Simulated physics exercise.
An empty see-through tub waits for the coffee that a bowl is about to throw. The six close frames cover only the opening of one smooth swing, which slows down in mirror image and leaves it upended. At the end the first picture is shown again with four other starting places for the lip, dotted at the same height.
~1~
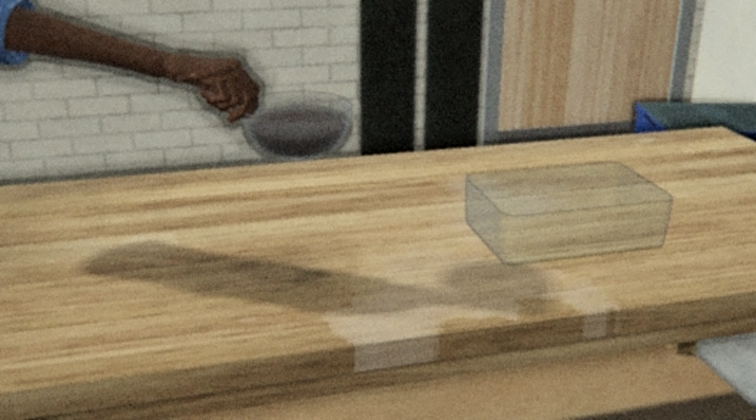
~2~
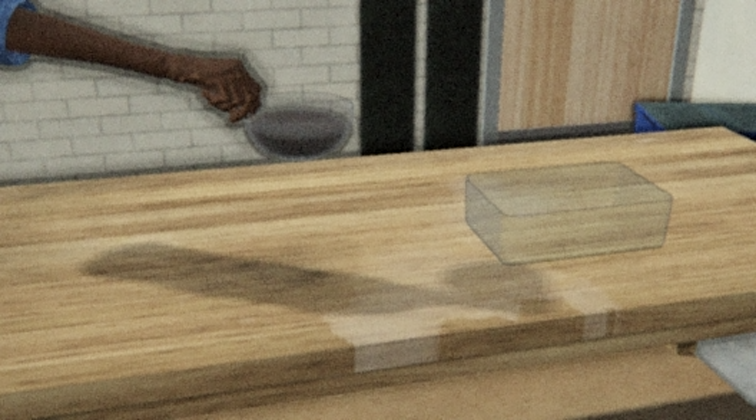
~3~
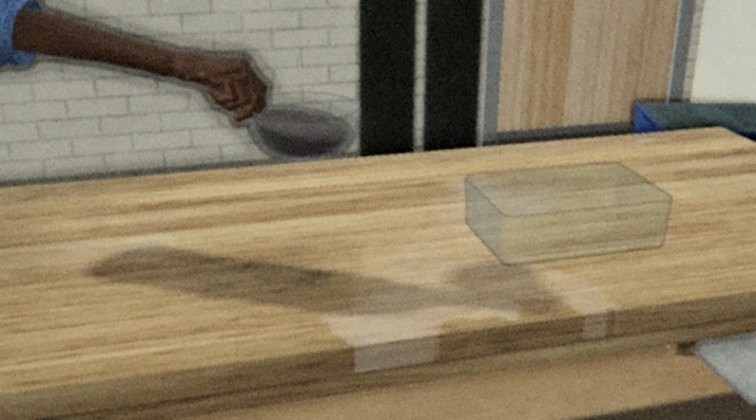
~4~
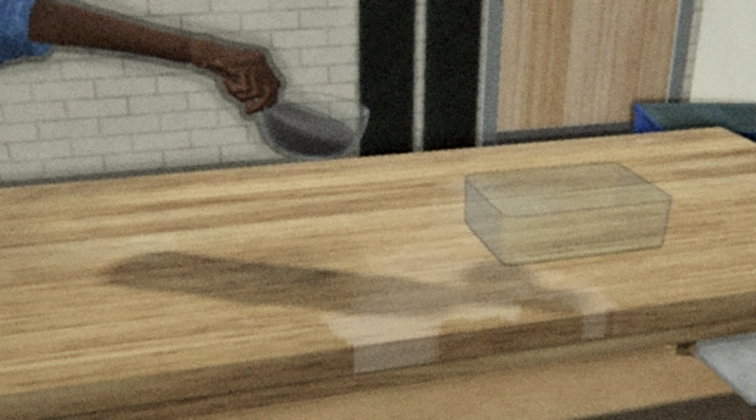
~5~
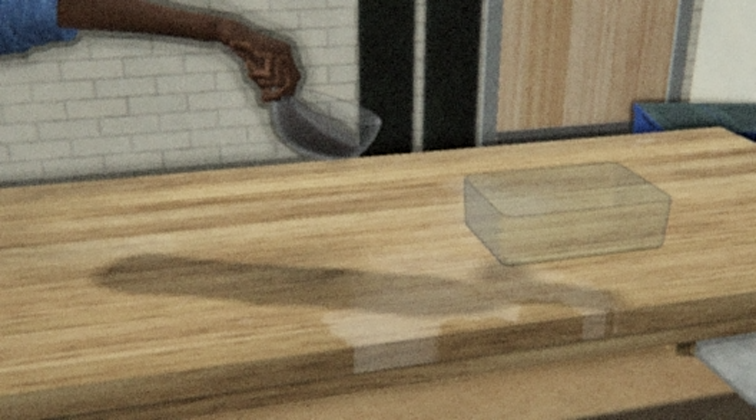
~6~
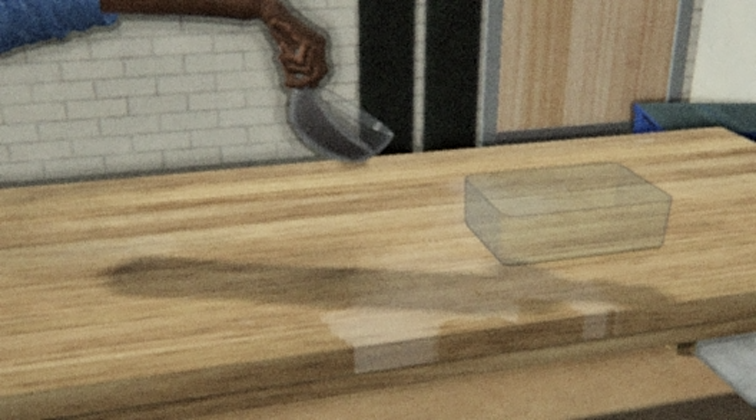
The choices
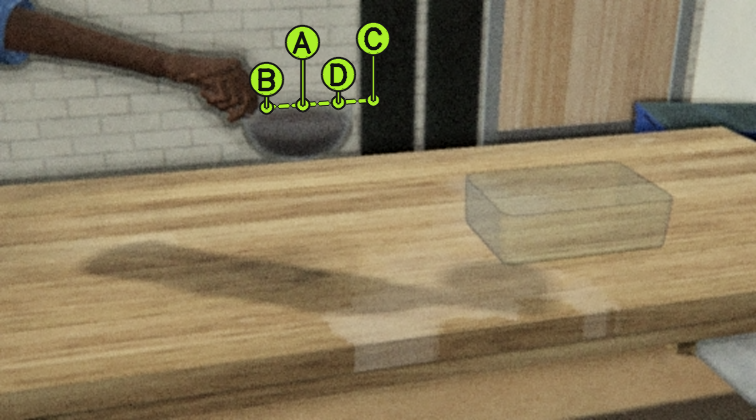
An arm in a blue sleeve moving right and tilting a clear bowl of dark liquid rightward near an empty see-through tub.
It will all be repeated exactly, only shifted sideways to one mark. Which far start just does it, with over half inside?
C will do.
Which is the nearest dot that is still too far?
D it is.
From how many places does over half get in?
One.
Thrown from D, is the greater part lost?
Yes.
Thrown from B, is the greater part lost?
Yes, that goes wrong.
On the marked copy, A at (302, 104); B at (266, 107); C at (373, 100); D at (338, 102).
With A, about 0 % lands in the tub, 96 % falls short and 4 % goes beside or beyond.
With B, about 0 % lands in the tub, 100 % falls short.
With C, about 70 % lands in the tub, 20 % falls short and 11 % goes beside or beyond.
With D, about 21 % lands in the tub, 72 % falls short and 7 % goes beside or beyond.
